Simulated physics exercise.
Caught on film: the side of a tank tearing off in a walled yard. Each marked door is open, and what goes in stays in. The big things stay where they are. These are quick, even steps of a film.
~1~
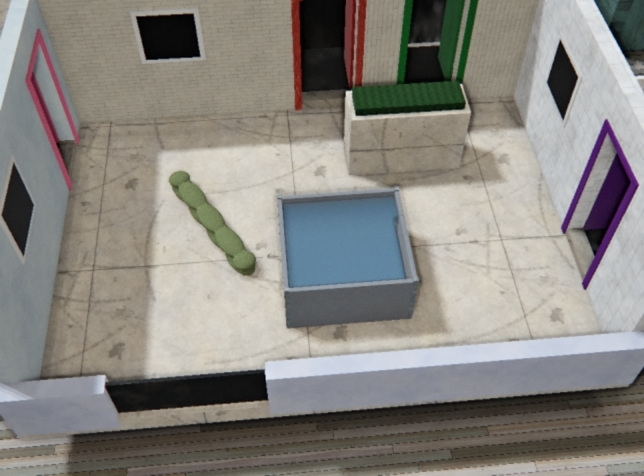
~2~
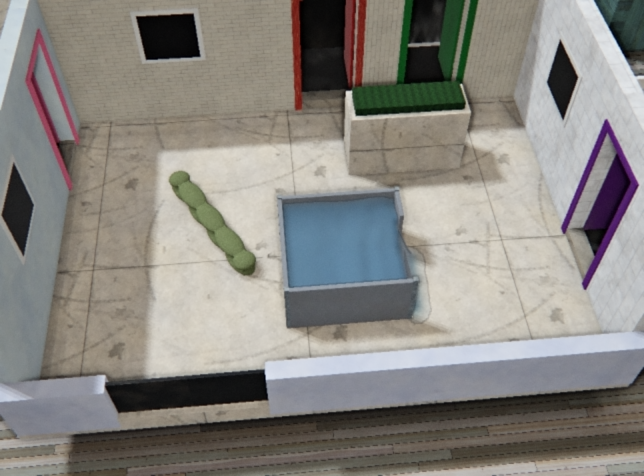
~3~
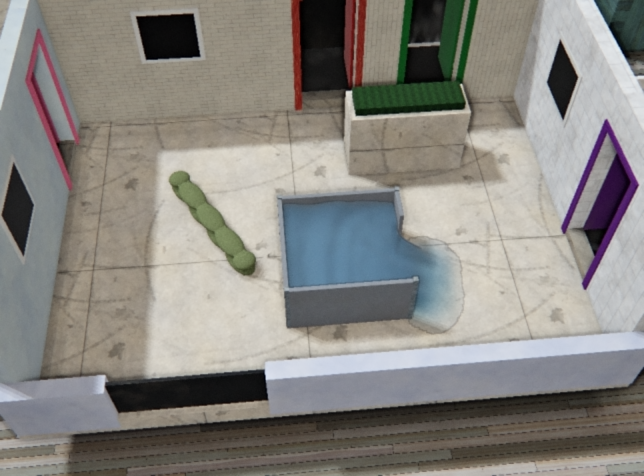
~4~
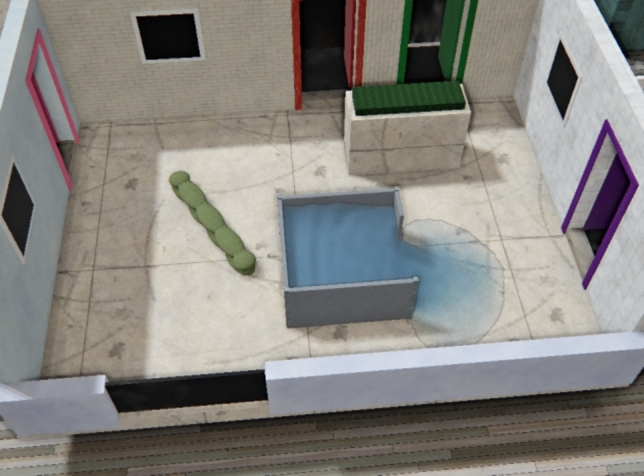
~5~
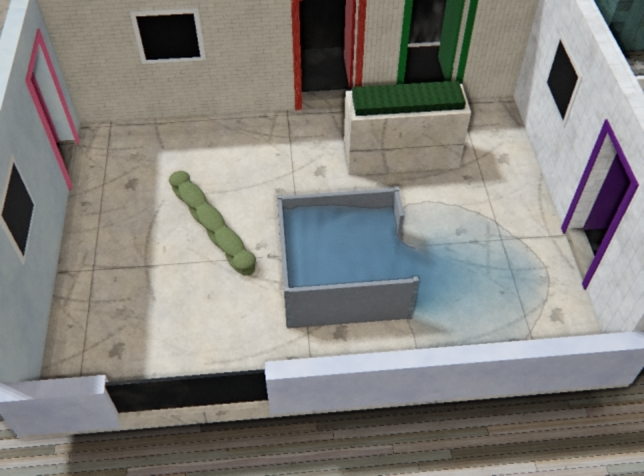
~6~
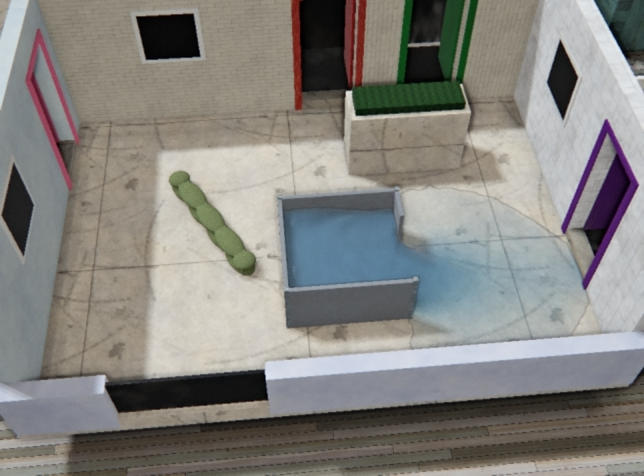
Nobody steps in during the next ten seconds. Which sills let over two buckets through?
The purple door lets in a lot; the red door admits no more than that; the pink door admits no more than that; the green door lets in a lot.
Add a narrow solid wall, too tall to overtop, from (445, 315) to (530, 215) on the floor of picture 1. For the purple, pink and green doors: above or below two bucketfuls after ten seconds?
Then: Purple door stays under; pink door keeps below it; green door is over.
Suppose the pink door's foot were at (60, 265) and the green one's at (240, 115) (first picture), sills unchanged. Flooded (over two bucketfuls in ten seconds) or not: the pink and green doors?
One by one: The pink one takes less; the green one holds.
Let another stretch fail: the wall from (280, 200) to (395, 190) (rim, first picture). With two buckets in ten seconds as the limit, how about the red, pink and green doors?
My reading: The red door floods, the pink door passes that mark, the green door holds.
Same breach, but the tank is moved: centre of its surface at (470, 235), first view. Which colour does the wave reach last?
The pink door.
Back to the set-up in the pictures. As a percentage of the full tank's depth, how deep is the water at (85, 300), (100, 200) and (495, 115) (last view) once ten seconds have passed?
In turn 4, 6 and 10 in a hundred.
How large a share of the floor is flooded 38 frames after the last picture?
Close to 70 %.
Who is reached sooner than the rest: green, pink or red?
It is the green-painted one.
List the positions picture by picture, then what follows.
In the first picture, still water in the water tank at (344, 241).
In the second picture, water pours out at (403, 271) and has run to (415, 321).
In the third picture, the front is at (446, 251), out from the gap at (402, 273).
In the fourth picture, water pours out at (402, 275) and has run to (495, 264).
In the fifth picture, water pours out at (402, 275) and has run to (535, 261).
In the sixth picture, the front is at (585, 296), out from the gap at (402, 275).
A moment on, water covers 20 % of the floor; the purple door over two buckets in, the red door not reached, the pink door not reached, the green door not reached.
Next, water covers 25 % of the floor; the purple door far over two buckets in, the red door not reached, the pink door not reached, the green door not reached.
Then, water covers 35 % of the floor; the purple door far over two buckets in, the red door not reached, the pink door not reached, the green door wet at the sill, nothing in.
Later, water covers 70 % of the floor; the purple door far over two buckets in, the red door wet at the sill, nothing in, the pink door not reached, the green door over two buckets in.
In the end, water covers 90 % of the floor; the purple door far over two buckets in, the red door wet at the sill, nothing in, the pink door wet at the sill, nothing in, the green door over two buckets in.
